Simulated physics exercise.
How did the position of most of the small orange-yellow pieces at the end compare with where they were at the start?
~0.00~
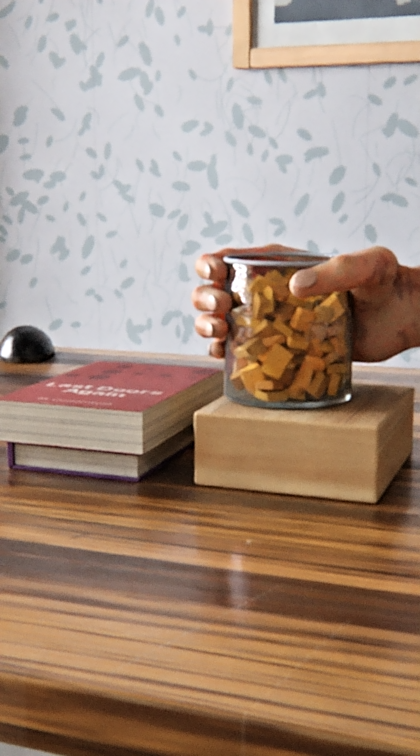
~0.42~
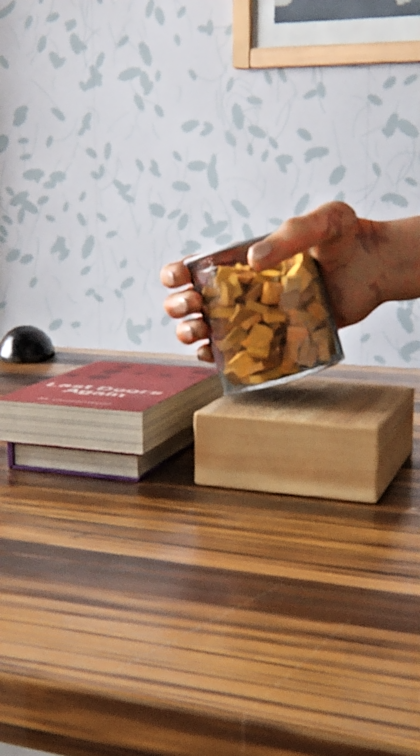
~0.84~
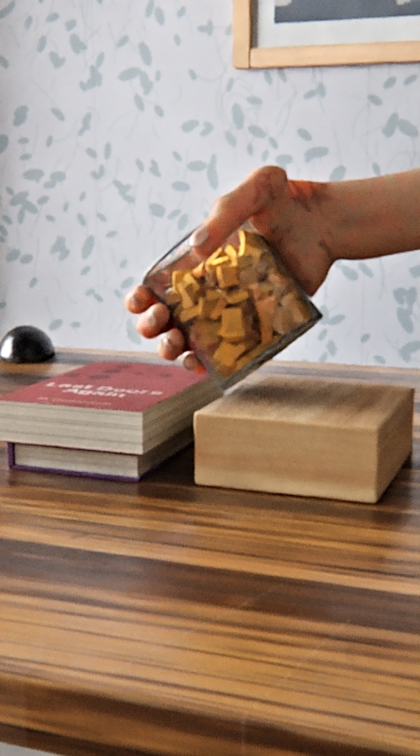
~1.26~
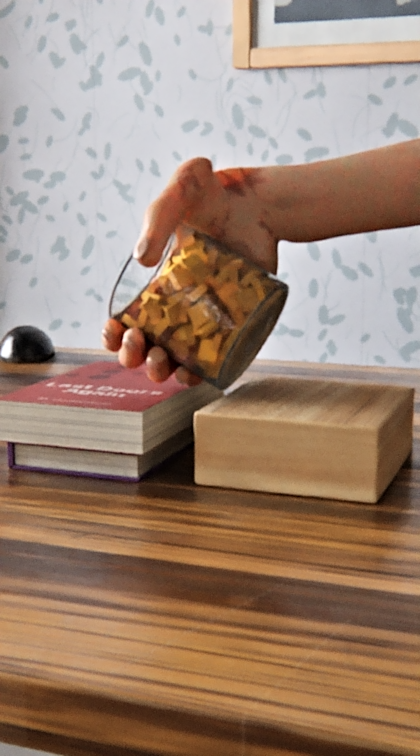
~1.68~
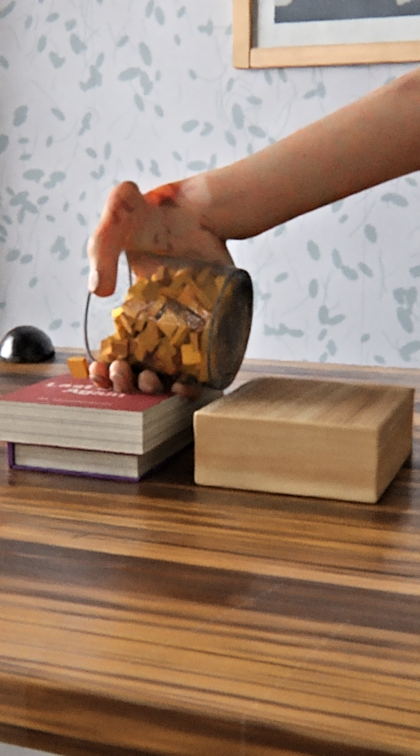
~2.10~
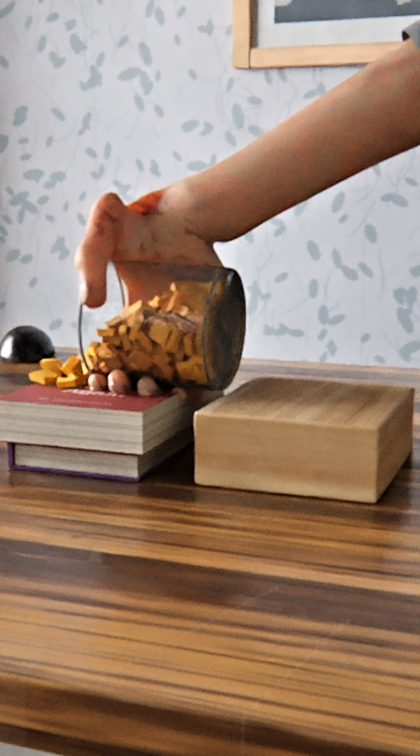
At the start they were above the wooden block on the right, and by the end they had moved left to the book stack, mostly still inside the tipped glass.
